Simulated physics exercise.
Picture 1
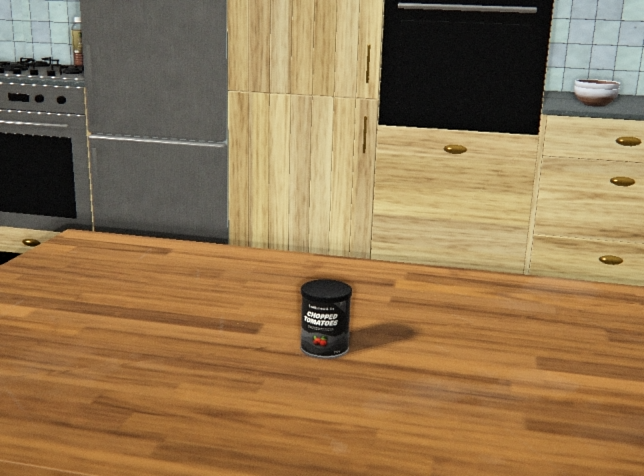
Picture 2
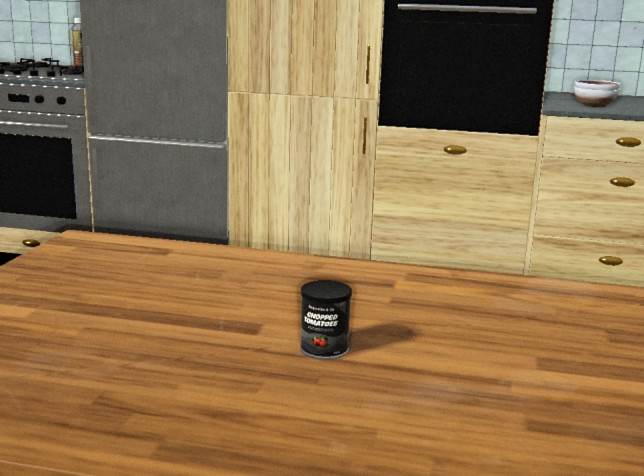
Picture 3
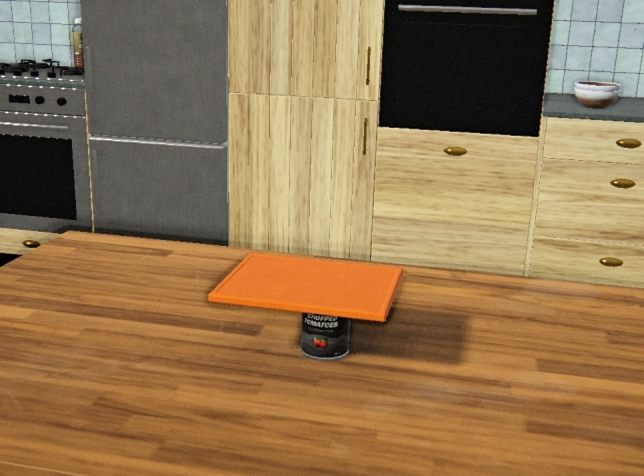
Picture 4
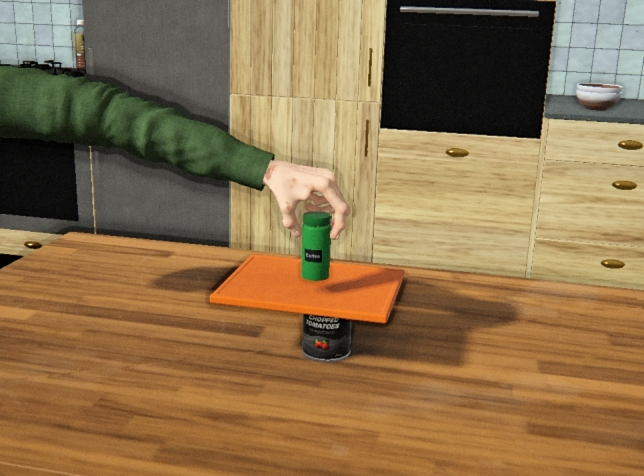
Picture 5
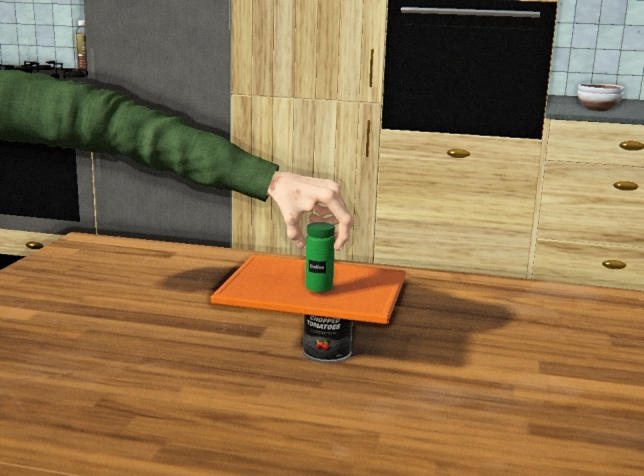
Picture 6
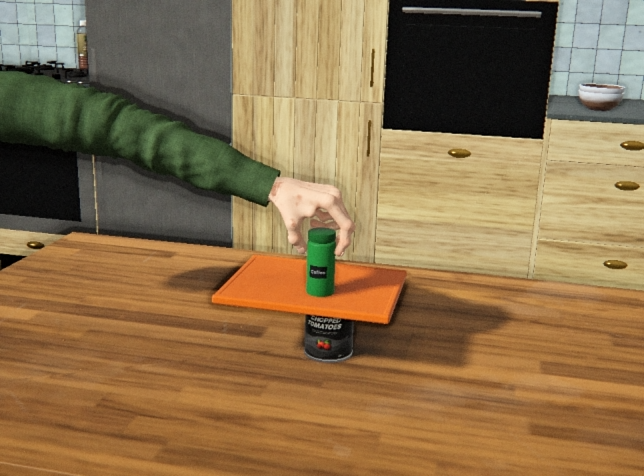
On a wooden kitchen counter, a can of chopped tomatoes stood alone, then a flat orange board appeared on top, and a green-sleeved arm lowered a green shaker onto it, still holding on.
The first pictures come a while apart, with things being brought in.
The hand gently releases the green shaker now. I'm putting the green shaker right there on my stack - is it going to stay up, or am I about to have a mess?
I predict the stack will bear it.
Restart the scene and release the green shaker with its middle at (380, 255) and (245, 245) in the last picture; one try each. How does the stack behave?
Trial 1: Stable. Trial 2: Falls over.
Then, 0.30 s past the last view, nothing moves.
Then, 0.70 s past the last view, green shaker resting near (321, 262).
Finally, all 3 still in place. Final places as the last picture's camera would see them, green shaker near (321, 262). The stack stays up.
